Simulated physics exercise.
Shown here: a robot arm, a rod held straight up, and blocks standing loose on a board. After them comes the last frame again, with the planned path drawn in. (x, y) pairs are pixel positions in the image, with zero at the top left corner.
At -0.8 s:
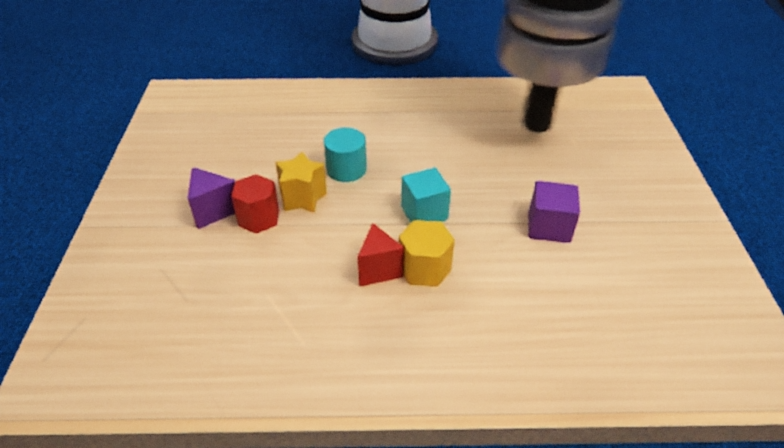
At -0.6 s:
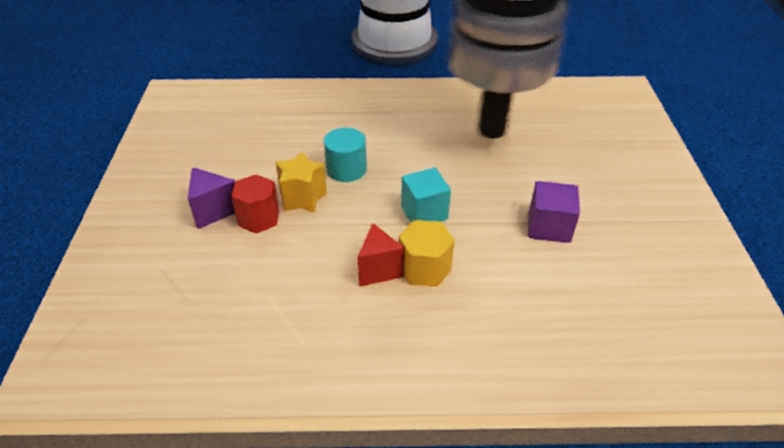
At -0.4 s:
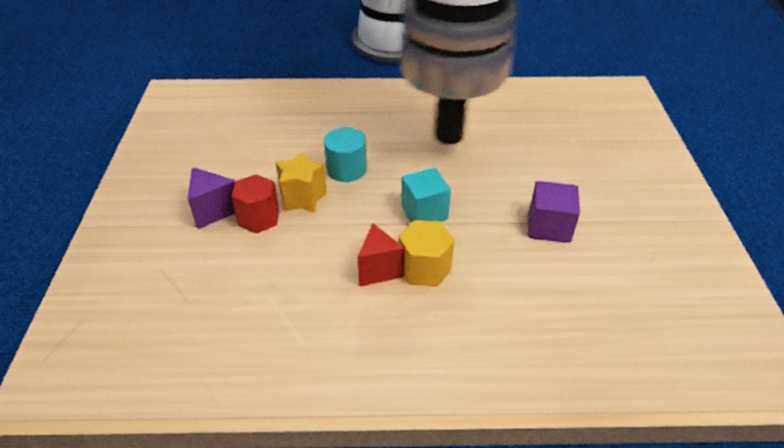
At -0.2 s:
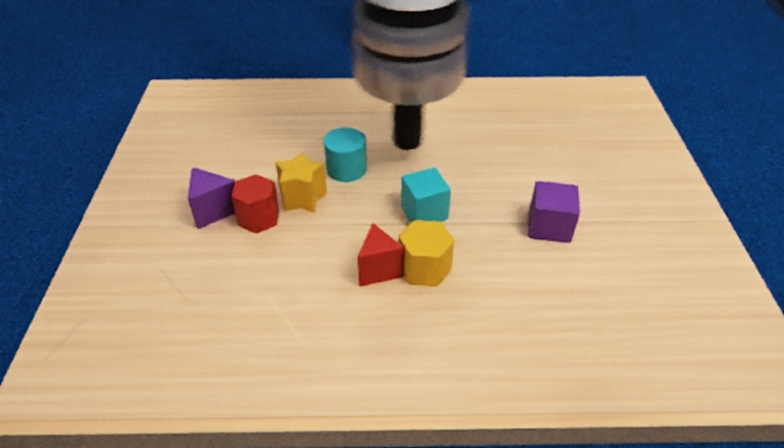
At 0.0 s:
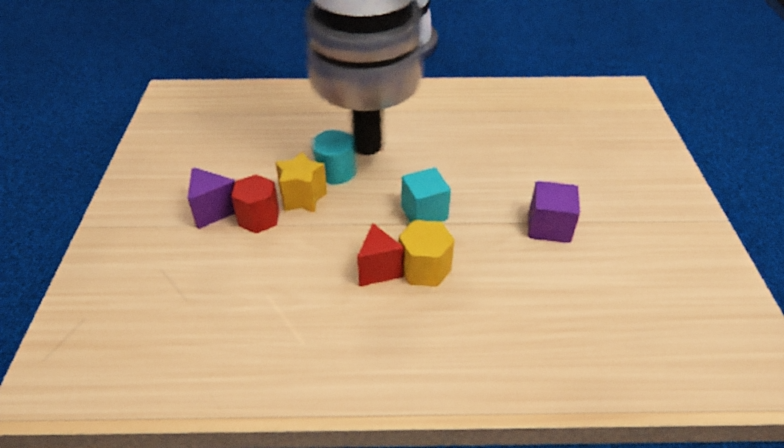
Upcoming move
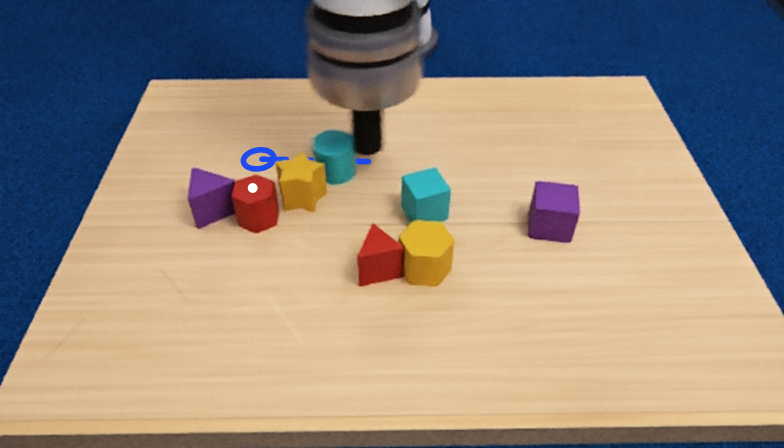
A robot arm's dark upright rod glides steadily left across the far side of a pale wooden board on blue carpet, seen from a raised, still viewpoint. A purple triangle, red hexagon, yellow star and turquoise cylinder sit left, with a turquoise cube, red triangle and yellow hexagon near the middle and a purple cube right. The rod meets the cylinder and nudges it slightly left, while the other blocks stay still.
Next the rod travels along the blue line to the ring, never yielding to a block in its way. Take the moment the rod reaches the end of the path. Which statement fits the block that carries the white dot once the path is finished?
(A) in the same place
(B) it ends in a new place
B (it ends in a new place)
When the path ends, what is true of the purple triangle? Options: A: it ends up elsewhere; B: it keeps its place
B.
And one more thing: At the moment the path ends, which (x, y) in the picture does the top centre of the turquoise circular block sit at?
So, by the moment the path ends, you'll find the top centre of the turquoise circular block at (258, 153).
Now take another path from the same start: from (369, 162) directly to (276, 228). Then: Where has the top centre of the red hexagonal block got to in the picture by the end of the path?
It should be at (197, 209) by then.
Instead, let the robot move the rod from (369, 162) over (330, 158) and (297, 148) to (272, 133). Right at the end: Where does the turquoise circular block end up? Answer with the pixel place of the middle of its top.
The centre of its top face lies at (287, 144).
Drawn move, straight from (369, 162) to (259, 159); the dot is on the red hexagonal block.
The first path, step by step. One third of the way, rod (329, 146); yellow star-shaped block (291, 171), turned 35° anticlockwise; turquoise circular block (297, 146).
Two thirds of the way, rod (292, 145); red hexagonal block (247, 196), turned 15° clockwise; yellow star-shaped block (285, 174), turned 60° anticlockwise; turquoise circular block (269, 150).
At the end, rod (256, 144); purple triangle still; red hexagonal block (247, 196), turned 15° clockwise; yellow star-shaped block (285, 174), turned 65° anticlockwise; turquoise circular block (258, 153).
